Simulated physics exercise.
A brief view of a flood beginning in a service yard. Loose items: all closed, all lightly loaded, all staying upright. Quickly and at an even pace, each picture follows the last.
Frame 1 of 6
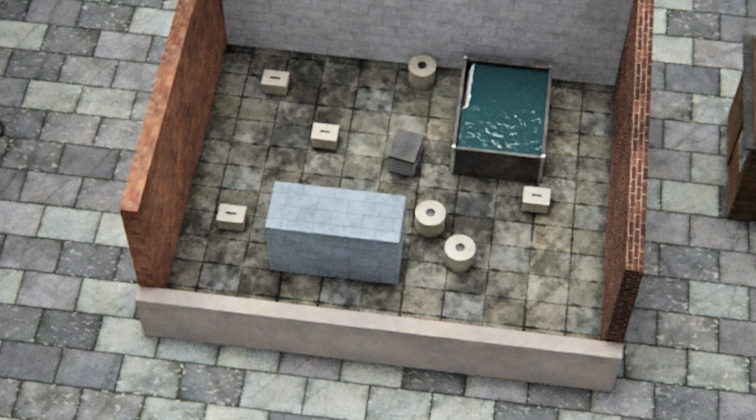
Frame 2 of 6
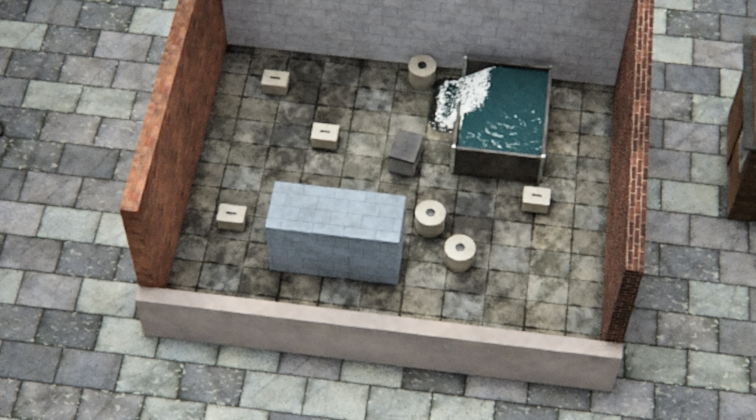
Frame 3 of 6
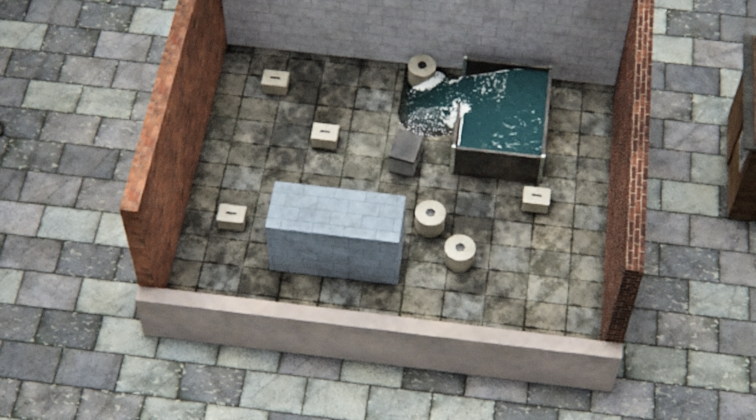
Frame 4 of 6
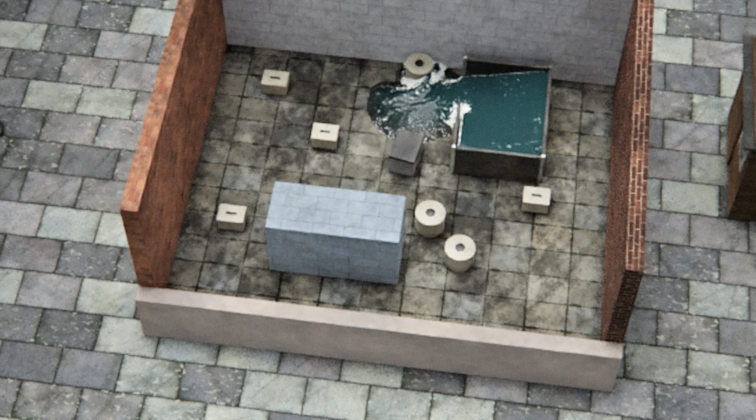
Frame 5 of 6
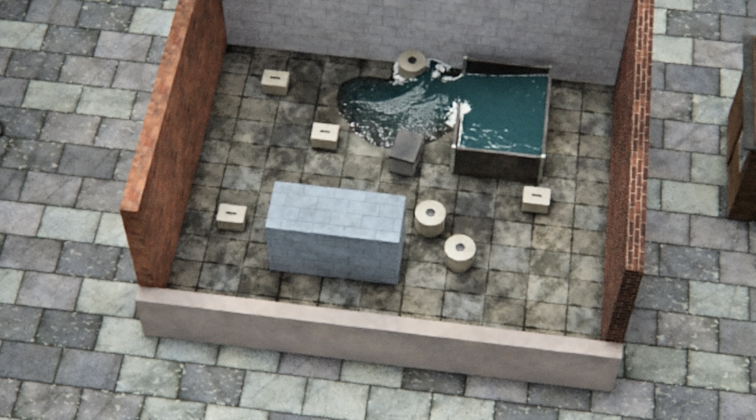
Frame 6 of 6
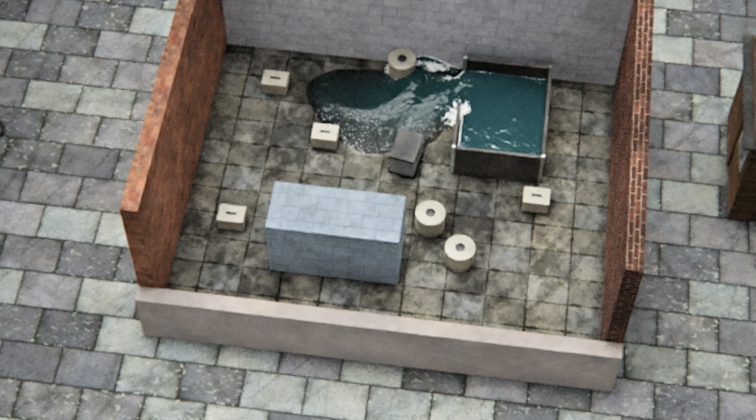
Dark teal water bursts from a raised tank in a walled, stone-paved yard, seen from high above by a still camera. Cream round tubs, small pale boxes and a dark grey box stand around a large blue-grey block, between reddish brick side walls. White froth spills from the tank's left side, the water spreads leftward across the floor, and the rearmost tub then slides slightly left.
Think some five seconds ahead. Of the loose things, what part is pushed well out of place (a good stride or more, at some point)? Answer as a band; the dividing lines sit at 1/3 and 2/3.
1/3 to 2/3.
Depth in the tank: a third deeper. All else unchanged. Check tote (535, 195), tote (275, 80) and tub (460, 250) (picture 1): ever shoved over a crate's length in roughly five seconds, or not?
First: Falls short; second: Goes past it; third: Falls short.
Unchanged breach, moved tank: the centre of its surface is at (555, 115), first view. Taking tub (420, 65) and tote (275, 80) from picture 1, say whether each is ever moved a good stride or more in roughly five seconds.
The first one covered the distance, the second covered the distance.
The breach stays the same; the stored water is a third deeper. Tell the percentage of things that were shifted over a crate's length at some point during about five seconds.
50 % or so.
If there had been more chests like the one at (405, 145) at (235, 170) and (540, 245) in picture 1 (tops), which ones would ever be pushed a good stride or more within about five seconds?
Result, in sequence - displaced that far / short of that distance.
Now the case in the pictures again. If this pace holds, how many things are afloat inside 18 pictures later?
By my count, 1.
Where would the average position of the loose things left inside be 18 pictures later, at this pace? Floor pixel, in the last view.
It comes out somewhere near (356, 185).
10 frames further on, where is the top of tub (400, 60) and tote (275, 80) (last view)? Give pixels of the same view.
Approximately (235, 47) for one and (232, 83) for the other.
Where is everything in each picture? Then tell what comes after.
The first picture shows a tub at (422, 65) rests on the ground; a tub at (460, 248), on the bottom; 0 of 8 have shifted.
The second picture shows a tub at (422, 65), on the bottom; a tub at (460, 248) rests on the ground; 0 of 8 have shifted.
The third picture shows a tub at (422, 65), on the bottom; a tub at (460, 248), on the bottom; 0 of 8 have shifted.
The fourth picture shows a tub at (419, 63), on the bottom, close to its start; a tub at (460, 248) rests on the ground; 1 of 8 have shifted.
The fifth picture shows a tub at (412, 60), on the bottom, close to its start; a tub at (460, 248), on the bottom; 1 of 8 have shifted.
The sixth picture shows a tub at (402, 59), on the bottom, a stride from its start; a tub at (460, 248), on the bottom; 1 of 8 have shifted.
A moment on, 1 of 8 are well off their spots; 0 afloat.
Next, 2 of 8 are well off their spots; 2 afloat.
Later, 2 of 8 are well off their spots; 1 afloat.
In the end, 3 of 8 are well off their spots, and 3 have been at some point; 1 afloat.
